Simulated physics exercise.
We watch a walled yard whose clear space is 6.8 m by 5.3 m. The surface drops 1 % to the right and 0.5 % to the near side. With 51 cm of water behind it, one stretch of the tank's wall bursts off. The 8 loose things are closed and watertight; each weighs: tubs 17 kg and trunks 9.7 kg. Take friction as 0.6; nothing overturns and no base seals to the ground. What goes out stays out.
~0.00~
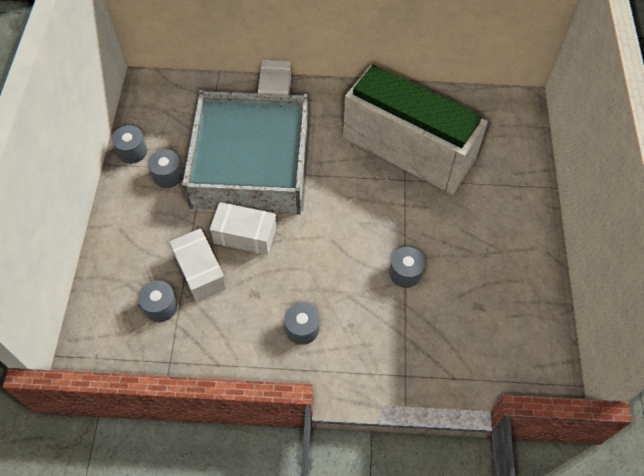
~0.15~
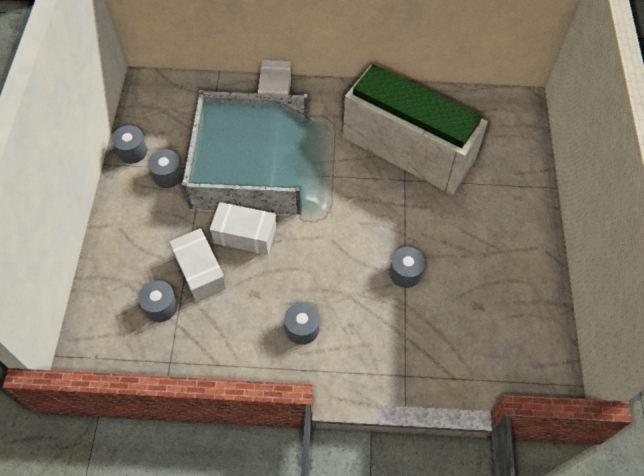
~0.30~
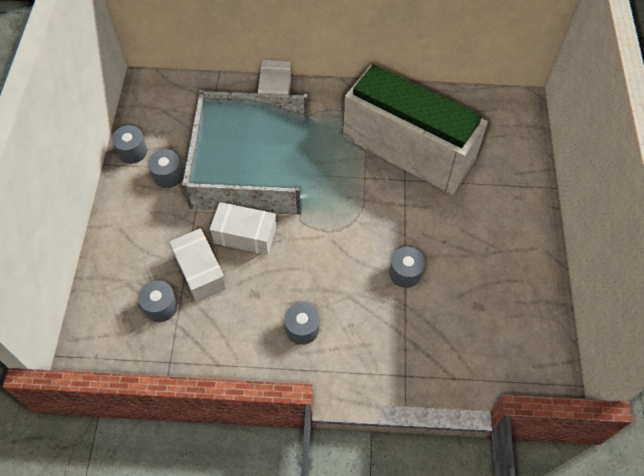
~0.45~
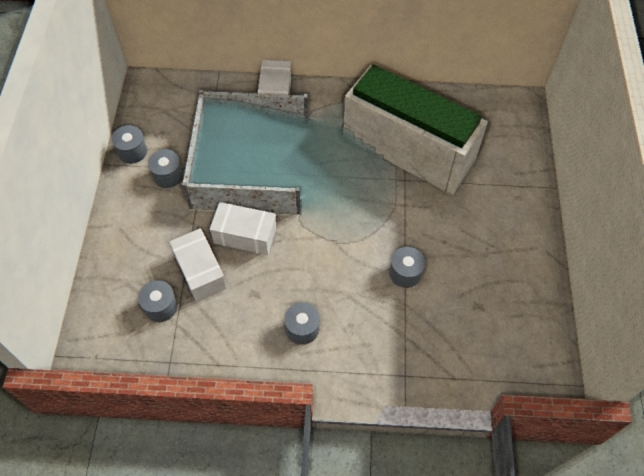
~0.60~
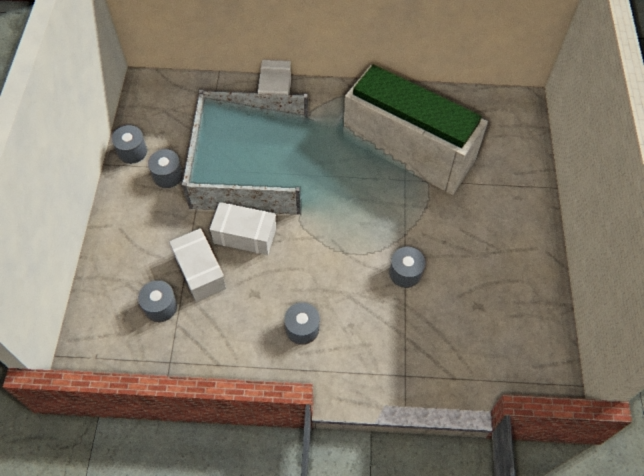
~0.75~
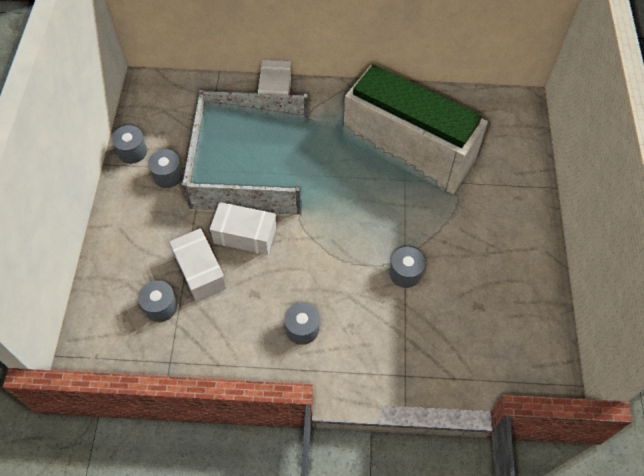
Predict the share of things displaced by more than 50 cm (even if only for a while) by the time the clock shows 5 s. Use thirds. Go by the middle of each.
That comes to under a third.
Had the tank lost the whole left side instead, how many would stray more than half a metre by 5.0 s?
In that case 5 of them.
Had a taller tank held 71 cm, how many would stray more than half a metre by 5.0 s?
Then 2.
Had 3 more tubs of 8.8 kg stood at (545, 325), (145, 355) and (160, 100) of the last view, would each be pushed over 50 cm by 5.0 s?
In turn: Past it, less, short of it.
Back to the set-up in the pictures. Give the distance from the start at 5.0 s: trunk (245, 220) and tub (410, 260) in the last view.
In turn: 0 cm, 40 cm.
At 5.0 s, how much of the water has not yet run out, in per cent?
About 94 per cent.
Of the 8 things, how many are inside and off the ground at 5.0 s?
0 of them.
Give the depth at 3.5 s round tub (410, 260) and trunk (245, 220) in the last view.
Roughly 5 and 0 cm.
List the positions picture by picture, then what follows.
A tub at (156, 296), on the bottom; a tub at (163, 162) rests on the ground; 2.4 m2 under water; 0 of 8 have shifted, in the first picture.
A tub at (156, 296) rests on the ground; a tub at (163, 162) rests on the ground; 3.2 m2 under water; 0 of 8 have shifted, in the second picture.
A tub at (156, 296) rests on the ground; a tub at (163, 162), on the bottom; water covers 4.1 m2; 0 of 8 have shifted, in the third picture.
A tub at (156, 296) rests on the ground; a tub at (163, 162) rests on the ground; water covers 4.9 m2; 0 of 8 have shifted, in the fourth picture.
A tub at (156, 296) rests on the ground; a tub at (163, 162) rests on the ground; water covers 5.8 m2; 0 of 8 have shifted, in the fifth picture.
A tub at (156, 296), on the bottom; a tub at (163, 162), on the bottom; 6.7 m2 under water; 0 of 8 have shifted, in the sixth picture.
After 1.1 s 0 of 8 are over 50 cm from their spots; 0 afloat.
After 2.2 s 0 of 8 are over 50 cm from their spots; 0 afloat.
After 3.5 s 0 of 8 are over 50 cm from their spots; 0 afloat.
After 5.0 s 1 of 8 are over 50 cm from their spots, and 1 have been at some point; 0 afloat.
